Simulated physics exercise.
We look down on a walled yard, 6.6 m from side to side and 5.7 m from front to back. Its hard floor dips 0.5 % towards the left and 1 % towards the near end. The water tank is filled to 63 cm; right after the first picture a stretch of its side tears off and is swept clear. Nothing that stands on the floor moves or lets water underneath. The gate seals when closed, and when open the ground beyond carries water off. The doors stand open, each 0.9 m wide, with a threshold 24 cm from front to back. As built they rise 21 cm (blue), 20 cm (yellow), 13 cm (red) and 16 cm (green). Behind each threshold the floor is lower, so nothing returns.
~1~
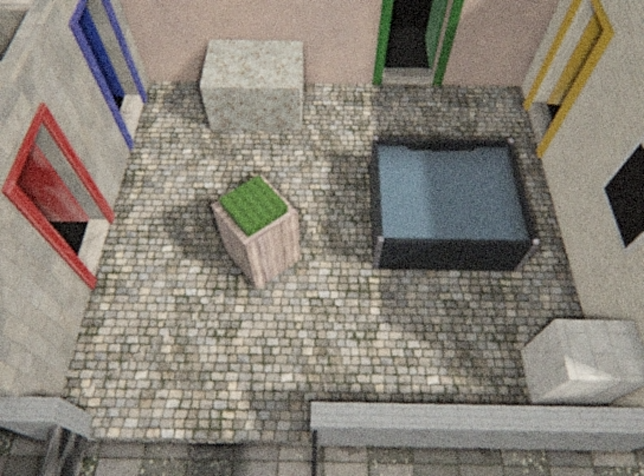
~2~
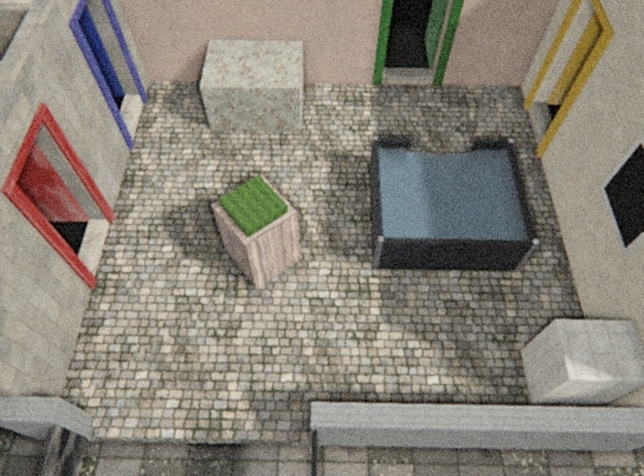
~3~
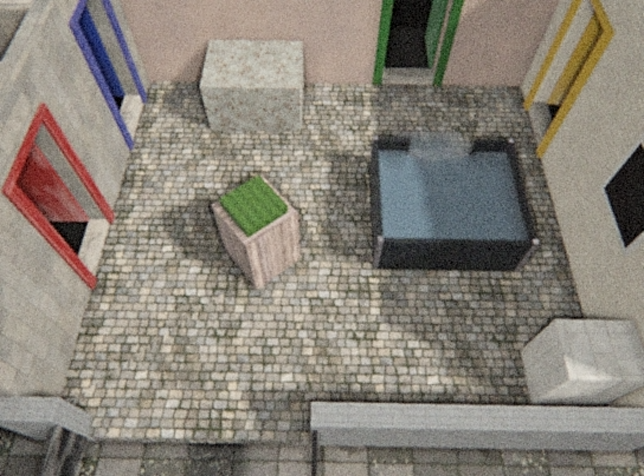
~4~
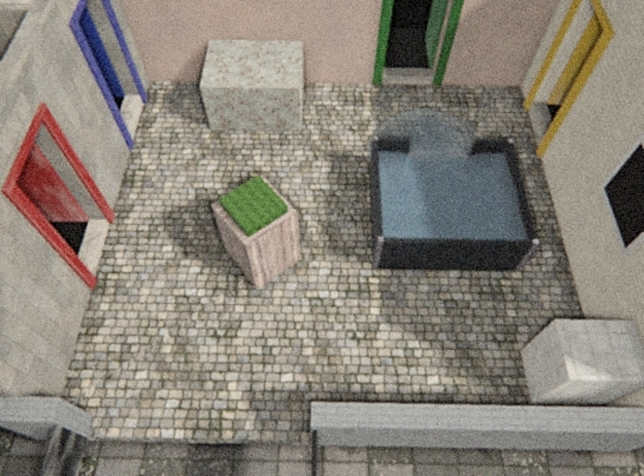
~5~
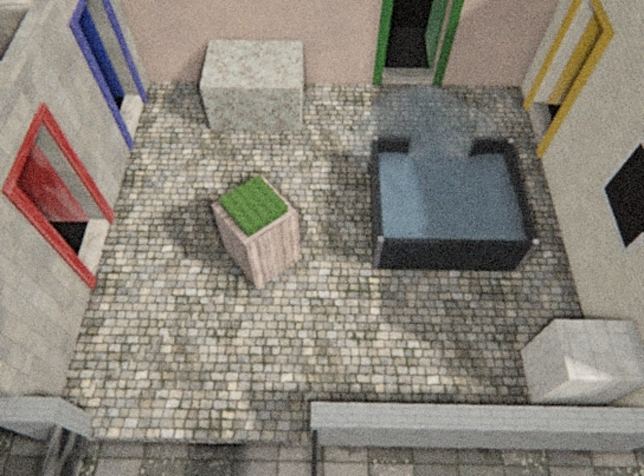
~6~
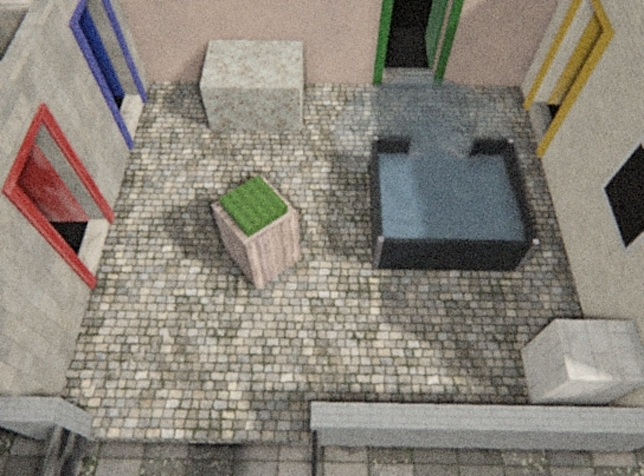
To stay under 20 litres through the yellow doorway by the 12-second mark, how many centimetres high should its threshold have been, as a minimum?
It would have to be roughly 11.5 cm high.
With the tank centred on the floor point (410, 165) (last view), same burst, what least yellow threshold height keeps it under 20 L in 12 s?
About 10.5 cm.
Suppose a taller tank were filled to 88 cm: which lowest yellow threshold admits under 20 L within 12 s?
Some 16 cm.
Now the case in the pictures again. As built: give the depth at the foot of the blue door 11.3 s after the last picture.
Roughly 1.0 cm deep.
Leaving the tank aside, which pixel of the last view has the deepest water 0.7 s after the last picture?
Near (517, 90).
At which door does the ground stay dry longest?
The red one.
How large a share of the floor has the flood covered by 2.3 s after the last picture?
Some 30 per cent of it.
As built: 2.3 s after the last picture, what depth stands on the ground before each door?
In cm: Blue 2, yellow 14, red 0, green 20.
Then, 0.7 s after the last picture water covers 20 % of the floor, deepest (42 cm) near (517, 90); 5 cm at the yellow door, 0 litres in over its 20 cm threshold.
Then, 2.3 s after the last picture water covers 30 % of the floor, deepest (24 cm) near (312, 87); 14 cm at the yellow door, 0 litres in over its 20 cm threshold.
Then, 11.3 s after the last picture water covers 90 % of the floor, deepest (9 cm) near (557, 348); 5 cm at the yellow door, 0 litres in over its 20 cm threshold.
At the yellow door as built, the water peaked near 15 cm, 1.3 s after the last picture.
With a threshold of 9.5 cm, 38 litres would have come in within the 12 s; with 12.5 cm, 14 litres. So under 20 litres takes about 11.5 cm.
